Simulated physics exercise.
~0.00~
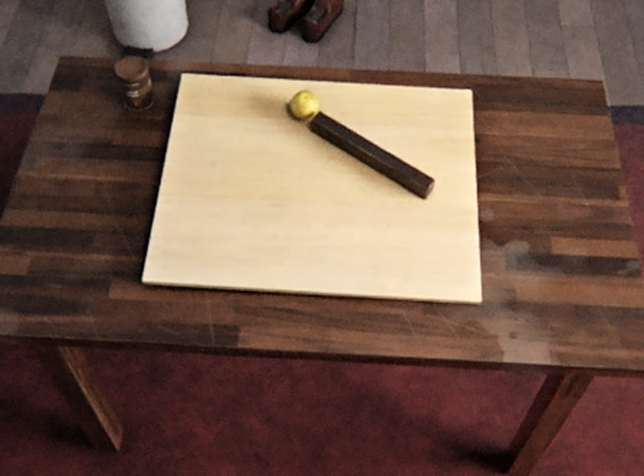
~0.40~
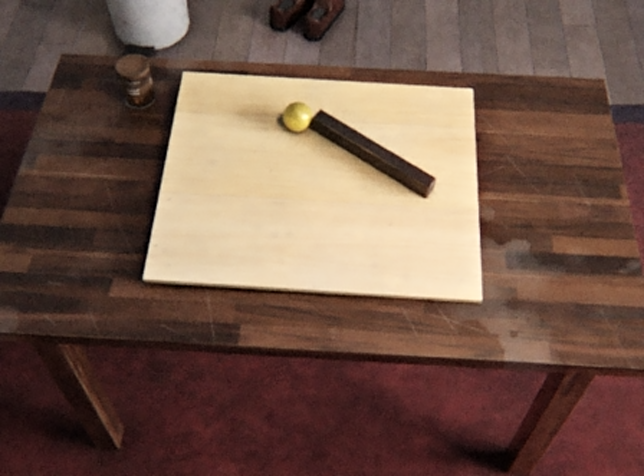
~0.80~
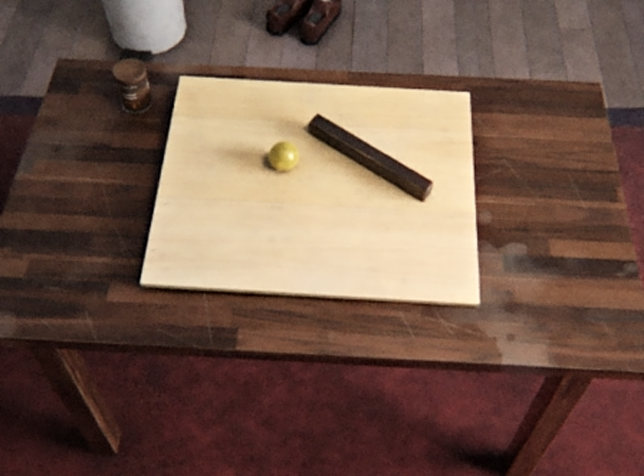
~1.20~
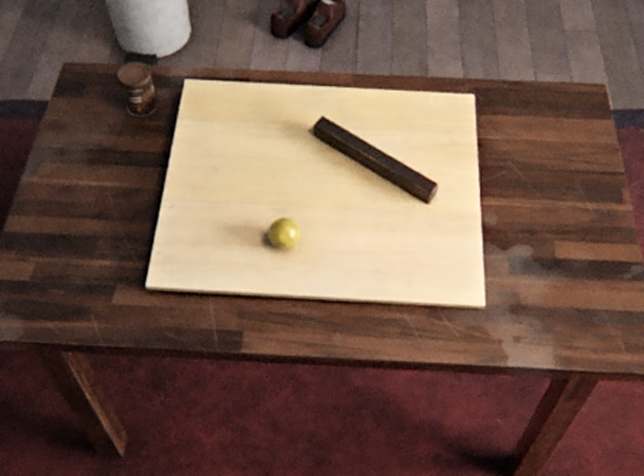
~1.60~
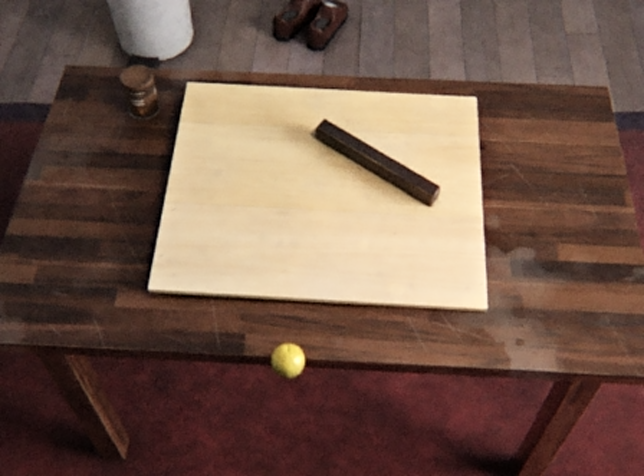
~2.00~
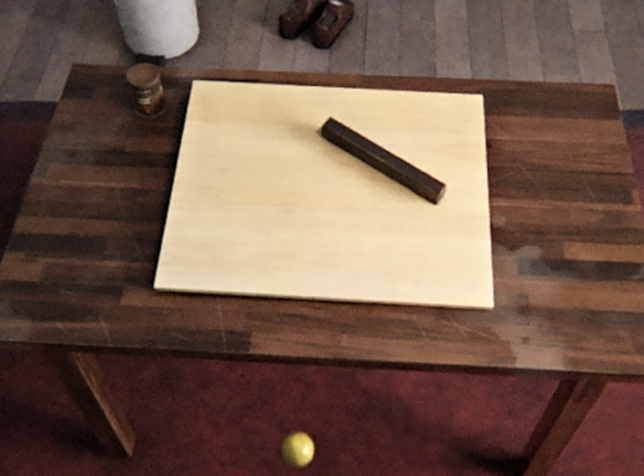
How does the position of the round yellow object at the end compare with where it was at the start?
At the start it was on the far part of the pale board, by the upper end of the dark bar. At the end it was off the board and below the table's near edge, in front of the red carpet.
